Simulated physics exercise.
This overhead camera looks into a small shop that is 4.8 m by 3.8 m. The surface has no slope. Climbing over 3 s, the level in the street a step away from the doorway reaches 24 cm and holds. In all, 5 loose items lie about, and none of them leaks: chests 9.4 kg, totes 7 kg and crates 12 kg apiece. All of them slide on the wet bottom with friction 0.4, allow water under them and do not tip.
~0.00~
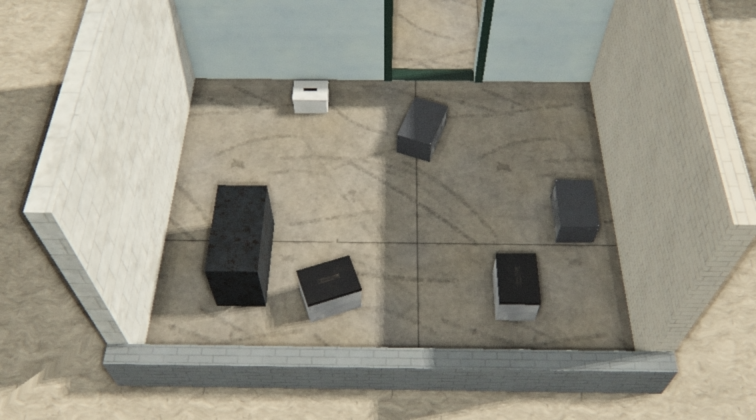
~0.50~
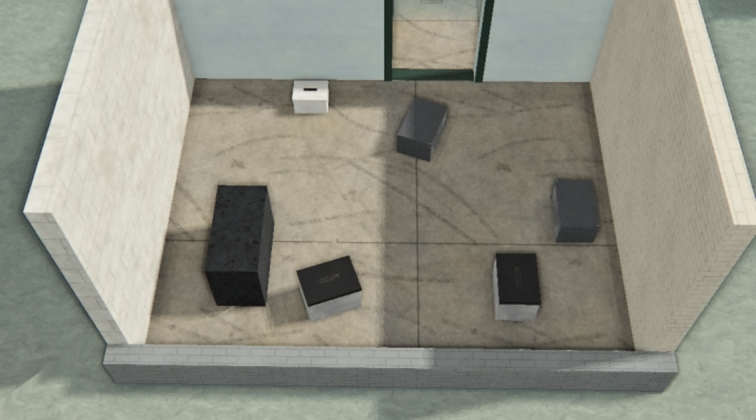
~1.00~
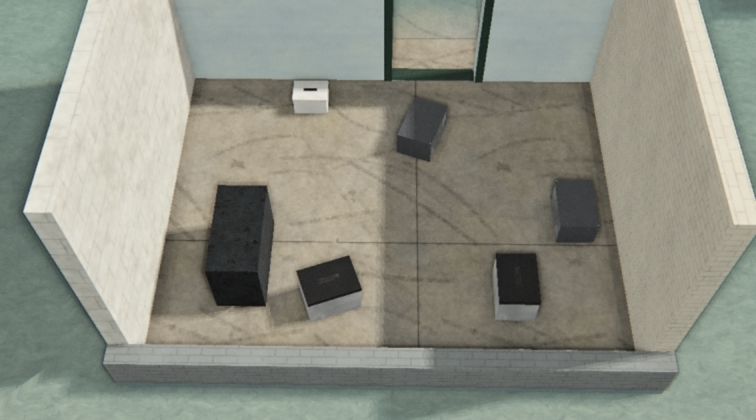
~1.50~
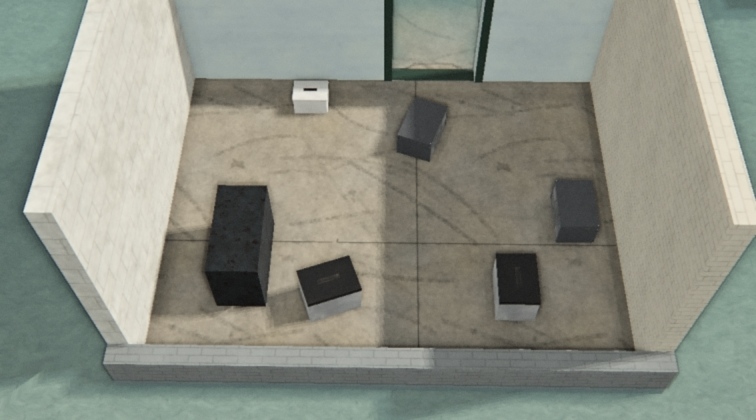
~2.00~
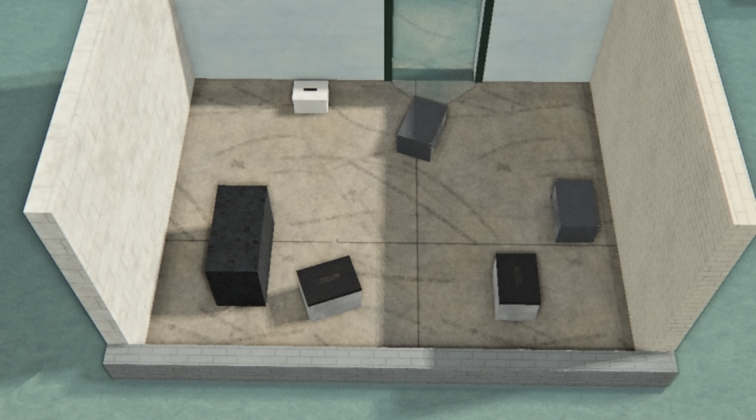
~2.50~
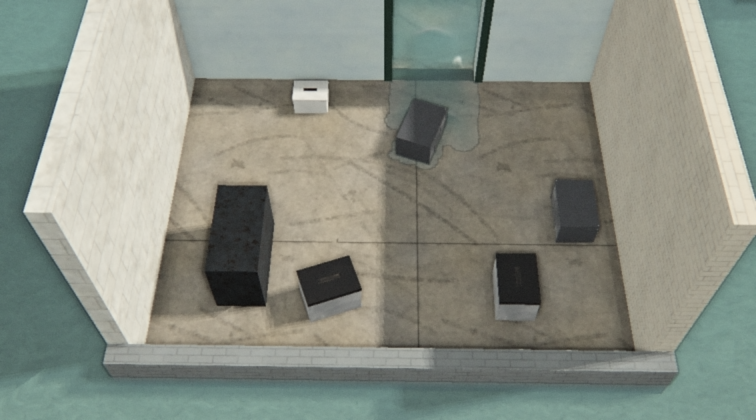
Walled concrete floor with scattered boxes staying in place as greenish water surrounds it outside, then spreads in through the doorway.
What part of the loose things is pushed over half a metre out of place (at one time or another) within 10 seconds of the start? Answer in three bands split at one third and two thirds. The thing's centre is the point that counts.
Two thirds or more.
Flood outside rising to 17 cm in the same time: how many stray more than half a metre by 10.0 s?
Count: 3.
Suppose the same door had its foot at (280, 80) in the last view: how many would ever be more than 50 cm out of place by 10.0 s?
4.
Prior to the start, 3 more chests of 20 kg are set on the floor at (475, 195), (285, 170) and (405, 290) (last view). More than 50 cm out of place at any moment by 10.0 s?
So, in the order asked, it's too far, not far enough and too far.
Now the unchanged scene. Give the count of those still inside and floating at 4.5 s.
Total: 0.
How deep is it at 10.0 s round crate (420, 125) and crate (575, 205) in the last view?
Depths: Near 12 cm, then near 12 cm.
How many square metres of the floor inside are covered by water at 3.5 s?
My estimate is roughly 5.0 m2.
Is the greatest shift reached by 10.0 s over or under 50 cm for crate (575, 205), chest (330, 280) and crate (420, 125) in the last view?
Result, in order: Exceeded / exceeded / exceeded.
After 3.5 s 1 of 5 are over 50 cm from their spots; 0 afloat.
After 4.5 s 1 of 5 are over 50 cm from their spots; 0 afloat.
After 7.0 s 3 of 5 are over 50 cm from their spots; 4 afloat.
After 10.0 s 4 of 5 are over 50 cm from their spots, and 4 have been at some point; 4 afloat.
